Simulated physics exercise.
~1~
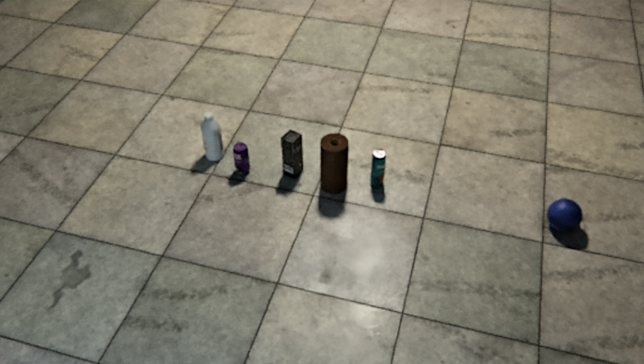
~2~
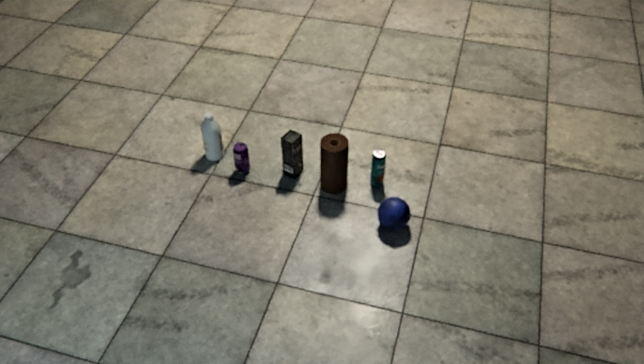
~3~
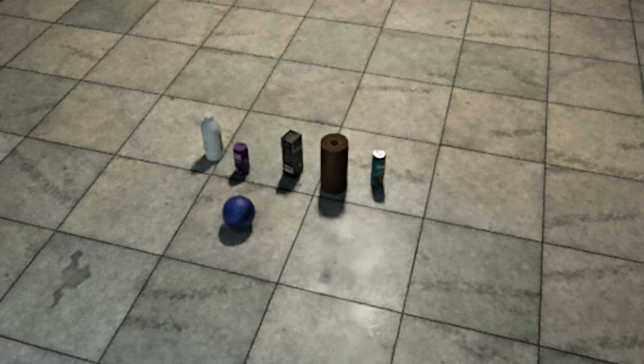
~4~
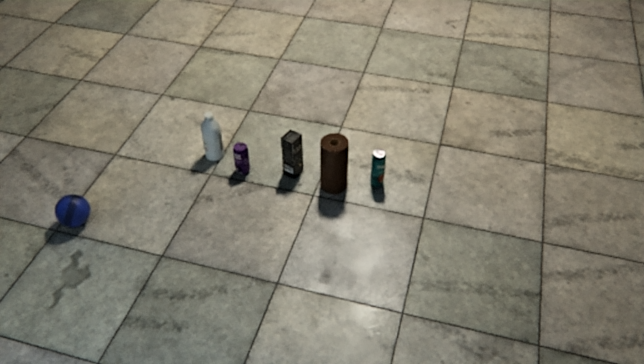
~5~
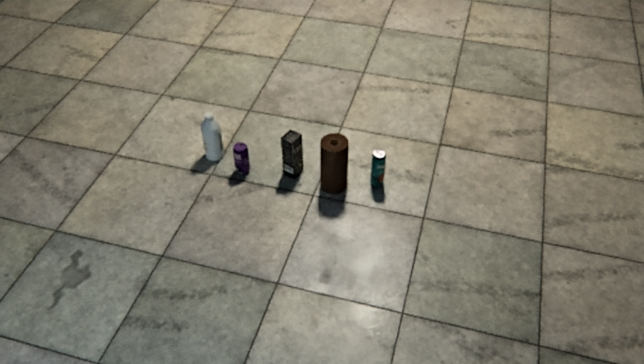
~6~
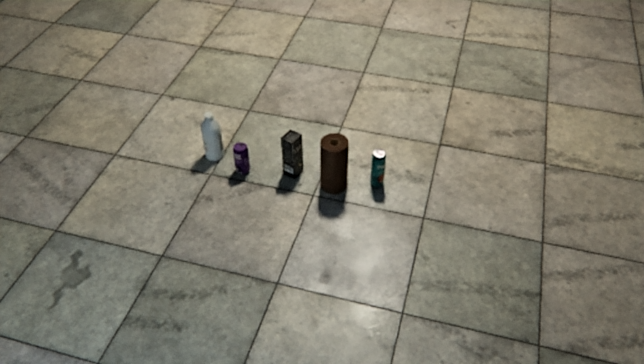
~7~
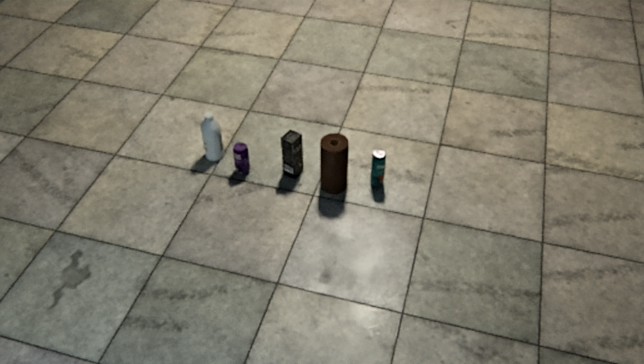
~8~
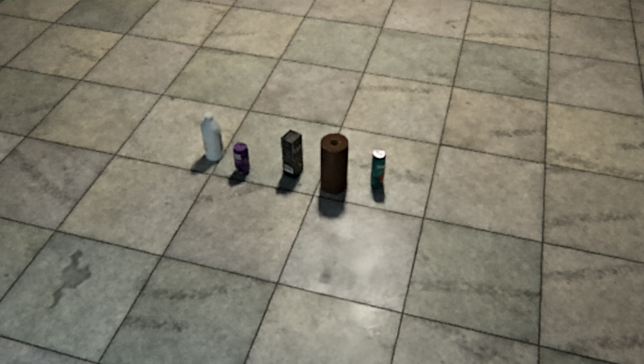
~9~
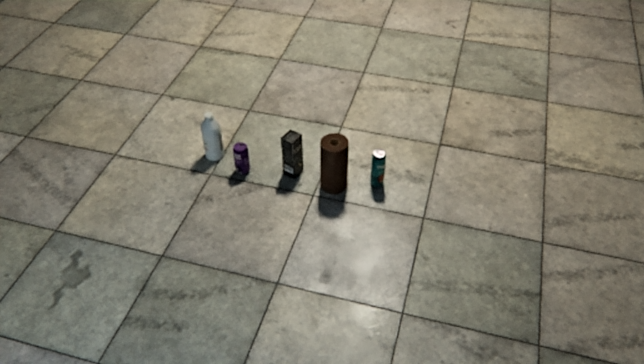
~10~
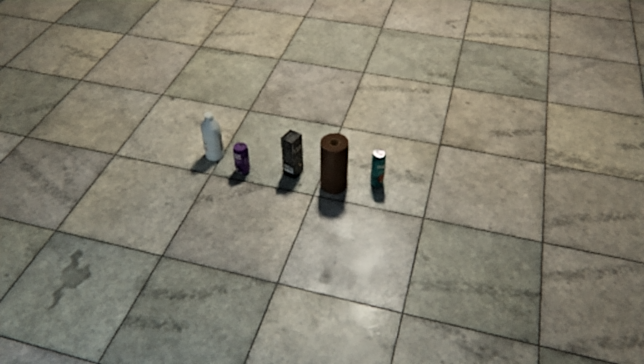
A brown roll, a white bottle, a black carton and purple and turquoise cans stood on a tiled floor while a blue ball rolled leftward in front of them and out of view, leaving all five upright and unmoved.
